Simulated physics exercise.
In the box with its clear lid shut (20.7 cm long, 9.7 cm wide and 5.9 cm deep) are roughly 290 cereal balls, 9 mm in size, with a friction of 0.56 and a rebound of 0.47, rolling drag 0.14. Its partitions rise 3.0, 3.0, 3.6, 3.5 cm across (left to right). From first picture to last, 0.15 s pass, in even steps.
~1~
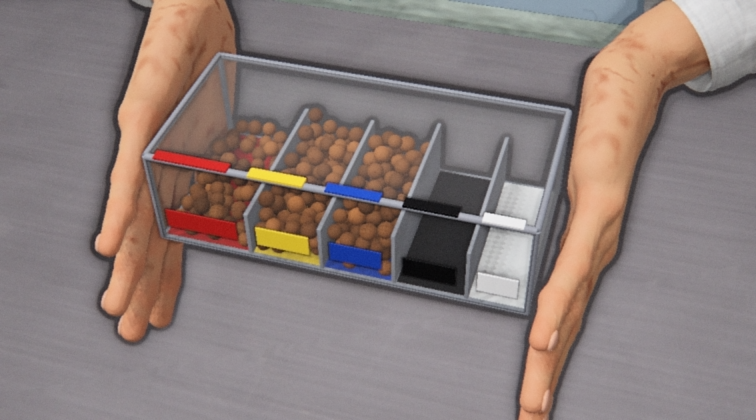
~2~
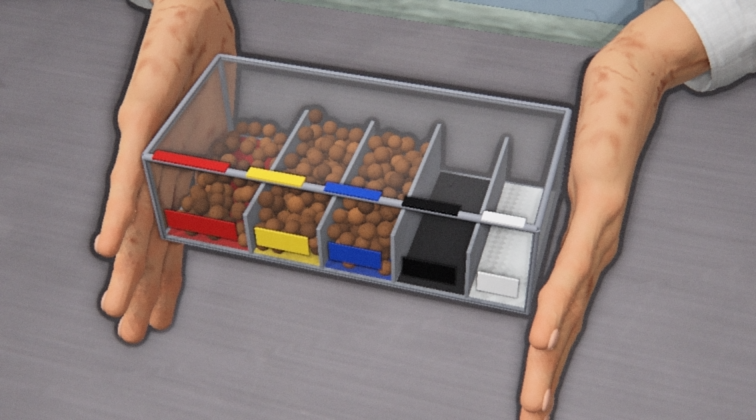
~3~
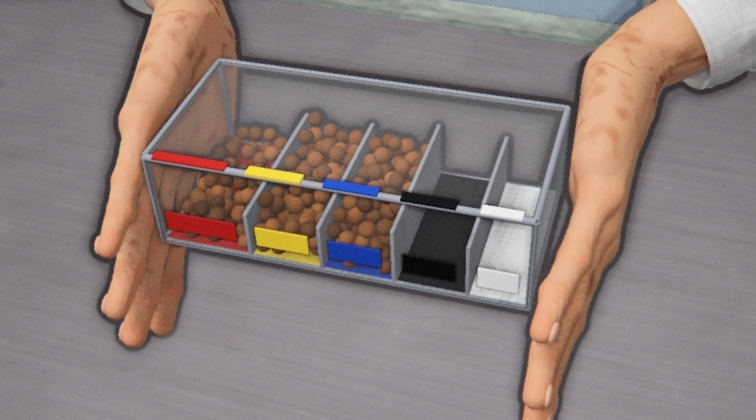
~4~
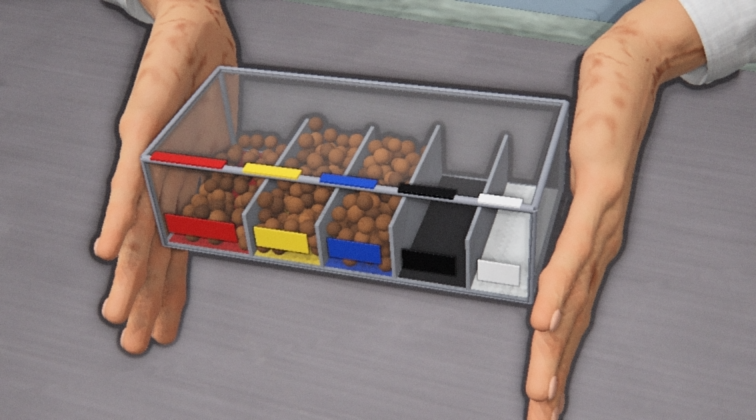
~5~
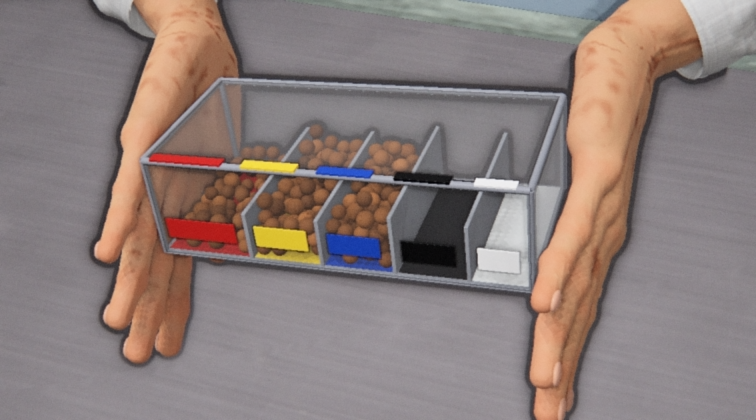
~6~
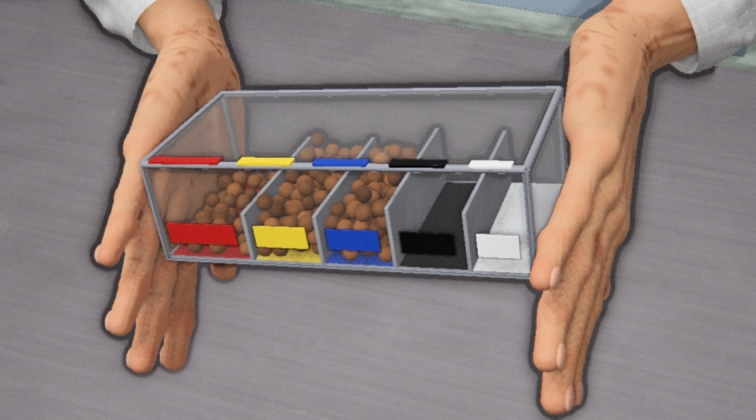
Two hands gradually tilt a clear, divided box of small brown balls toward the back.
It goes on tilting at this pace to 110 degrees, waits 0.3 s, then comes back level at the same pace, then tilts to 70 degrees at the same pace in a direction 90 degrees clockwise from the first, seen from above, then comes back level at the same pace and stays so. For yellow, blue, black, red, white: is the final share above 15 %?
Yellow yes, blue yes, black no, red yes, white no.
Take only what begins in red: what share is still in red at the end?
About 90 per cent.
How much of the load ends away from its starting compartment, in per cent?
About 40 per cent.
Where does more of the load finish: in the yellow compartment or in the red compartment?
The larger share is in the red compartment.
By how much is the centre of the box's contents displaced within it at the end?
About 2.5 cm.
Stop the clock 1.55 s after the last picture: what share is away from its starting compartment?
Some 40 per cent.
Then, 0.84 s after the last picture, tilt 110 degrees; yellow 35 %, blue 20 %, red 45 %; middle of all pieces near (349, 265).
Then, 1.55 s after the last picture, tilt 5 degrees; yellow 30 %, blue 20 %, red 50 %; middle of all pieces near (297, 148).
Then, 2.18 s after the last picture, tilt 68 degrees; yellow 30 %, blue 20 %, red 45 %; middle of all pieces near (305, 127).
Then, 2.81 s after the last picture, tilt 0 degrees; yellow 30 %, blue 25 %, black 5 %, red 40 %; middle of all pieces near (319, 158).
In the end, yellow 30 %, blue 25 %, black 5 %, red 40 %, white 0 %.
